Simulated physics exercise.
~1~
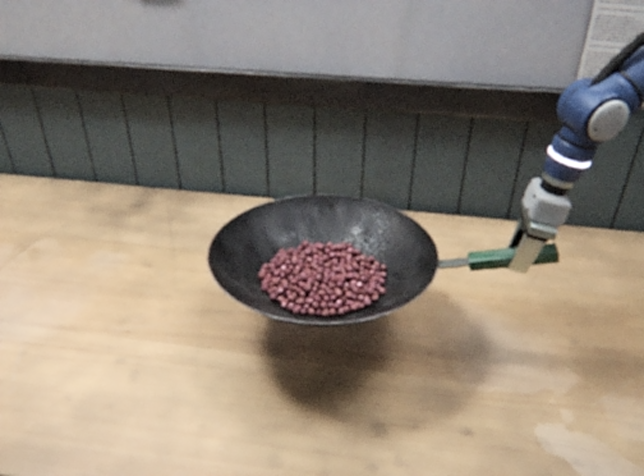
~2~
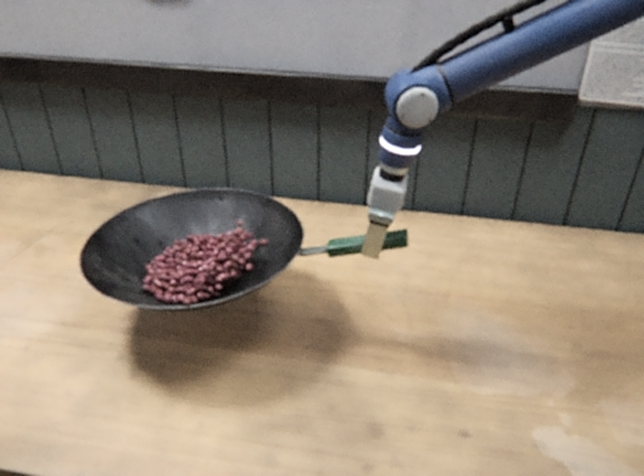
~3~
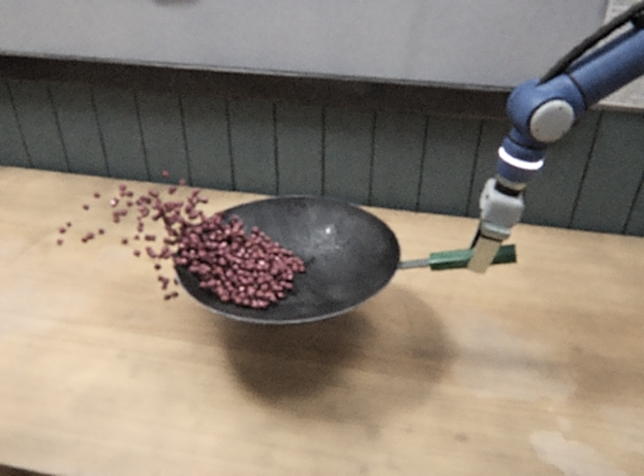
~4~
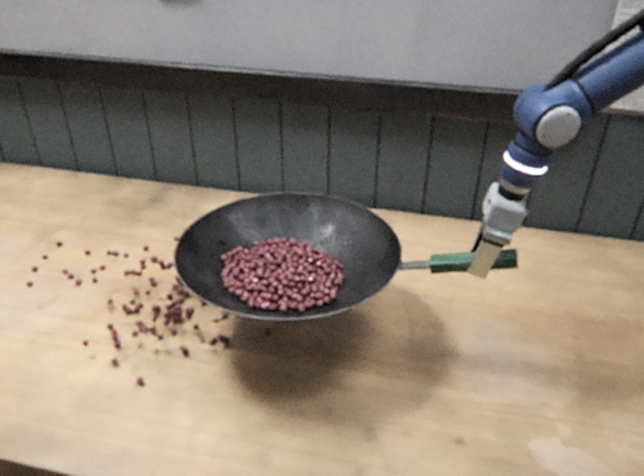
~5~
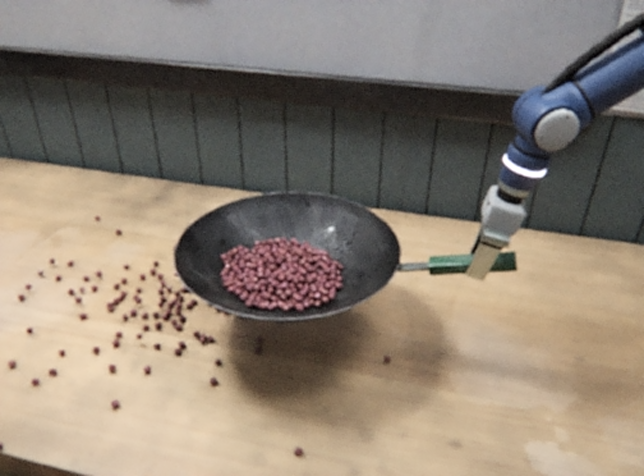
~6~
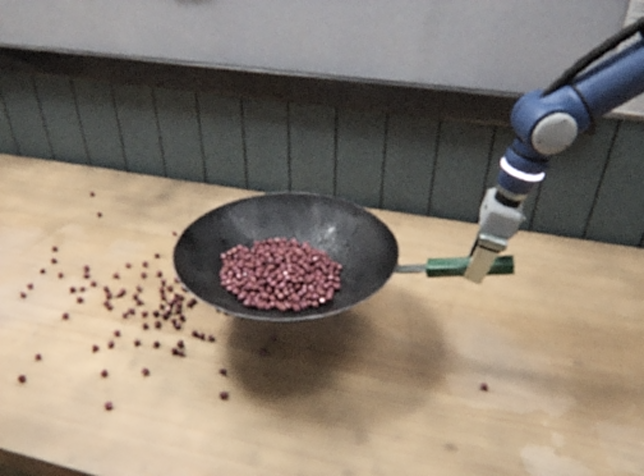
A robot arm jerks a wok left then right, spilling some dark red beads onto the table.
